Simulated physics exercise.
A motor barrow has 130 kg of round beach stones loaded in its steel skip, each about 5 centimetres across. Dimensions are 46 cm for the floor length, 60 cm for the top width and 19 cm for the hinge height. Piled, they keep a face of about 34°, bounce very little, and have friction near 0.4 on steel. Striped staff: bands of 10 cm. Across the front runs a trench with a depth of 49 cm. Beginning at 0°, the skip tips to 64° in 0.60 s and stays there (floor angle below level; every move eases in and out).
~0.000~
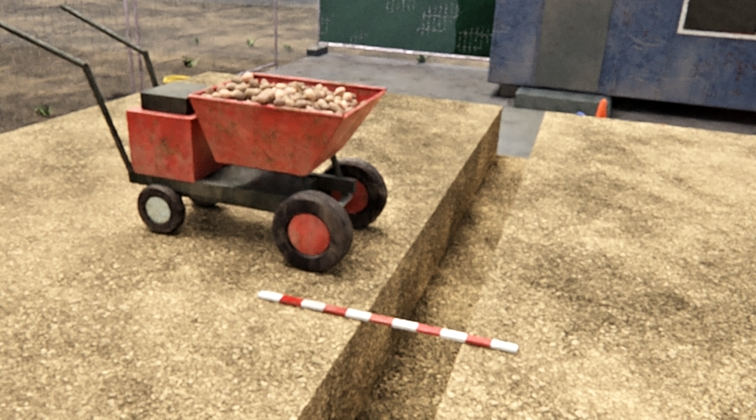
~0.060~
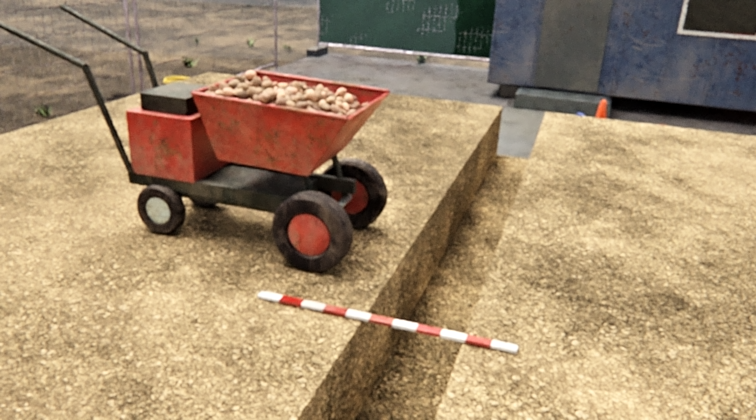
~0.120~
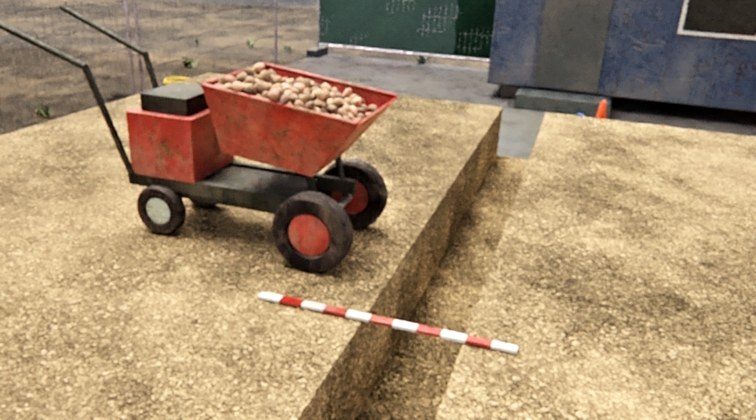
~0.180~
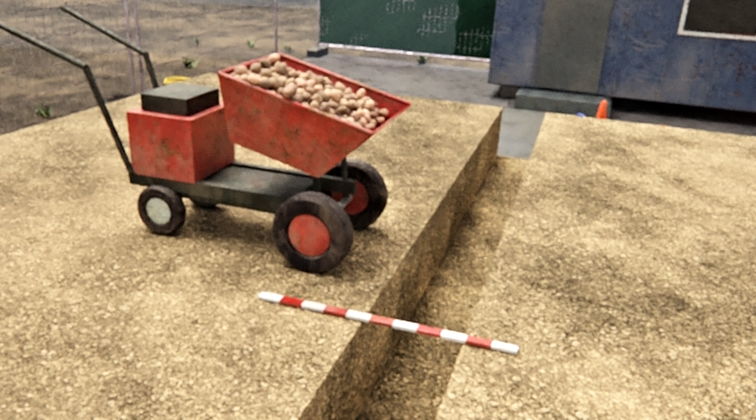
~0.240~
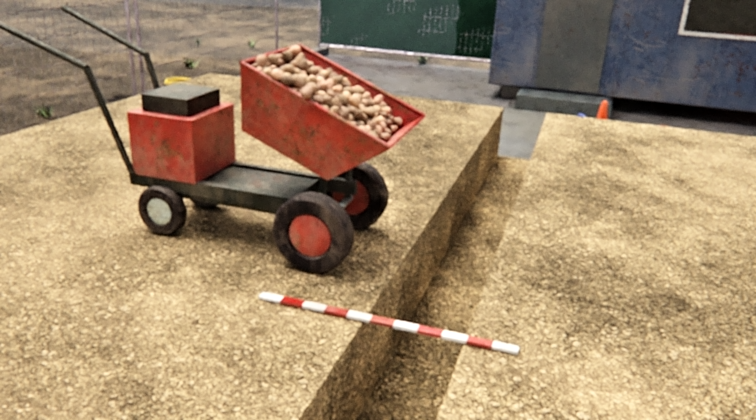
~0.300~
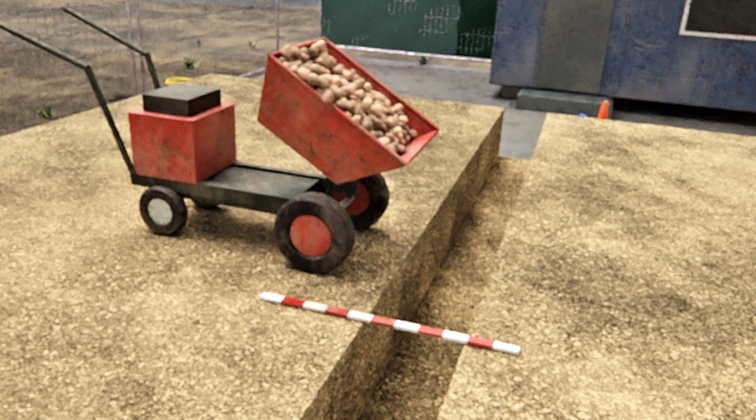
On sandy ground beside a narrow trench, a red motor barrow stands still behind a red-and-white striped staff while its skip, loaded with round stones, tilts steadily forward to the right, its back end rising to a steep angle.
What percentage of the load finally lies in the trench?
About 40 per cent.
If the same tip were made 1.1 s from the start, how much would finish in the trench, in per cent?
With that change, it comes to around 50 per cent.
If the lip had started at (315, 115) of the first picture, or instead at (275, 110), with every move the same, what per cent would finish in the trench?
55 % and 80 %.
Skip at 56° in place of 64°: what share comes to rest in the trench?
With that change, near 25 per cent.
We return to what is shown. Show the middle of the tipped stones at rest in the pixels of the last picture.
The stones end up centred near (512, 277).
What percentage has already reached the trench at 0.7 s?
Close to 15 per cent at that time.
After 0.4 s the floor is at 54°; 100 % in the skip; the foremost stones are at (438, 179).
After 0.7 s the floor is at 64°; 71 % in the skip, 13 % in the trench, 15 % past the trench; the foremost stones are at (526, 275).
After 1.0 s the floor is at 64°; 34 % in the skip, 15 % in the trench, 51 % past the trench; the foremost stones are at (720, 311).
After 3.0 s the floor is at 64°; 10 % in the skip, 40 % in the trench, 51 % past the trench; the foremost stones are past the picture's edge.
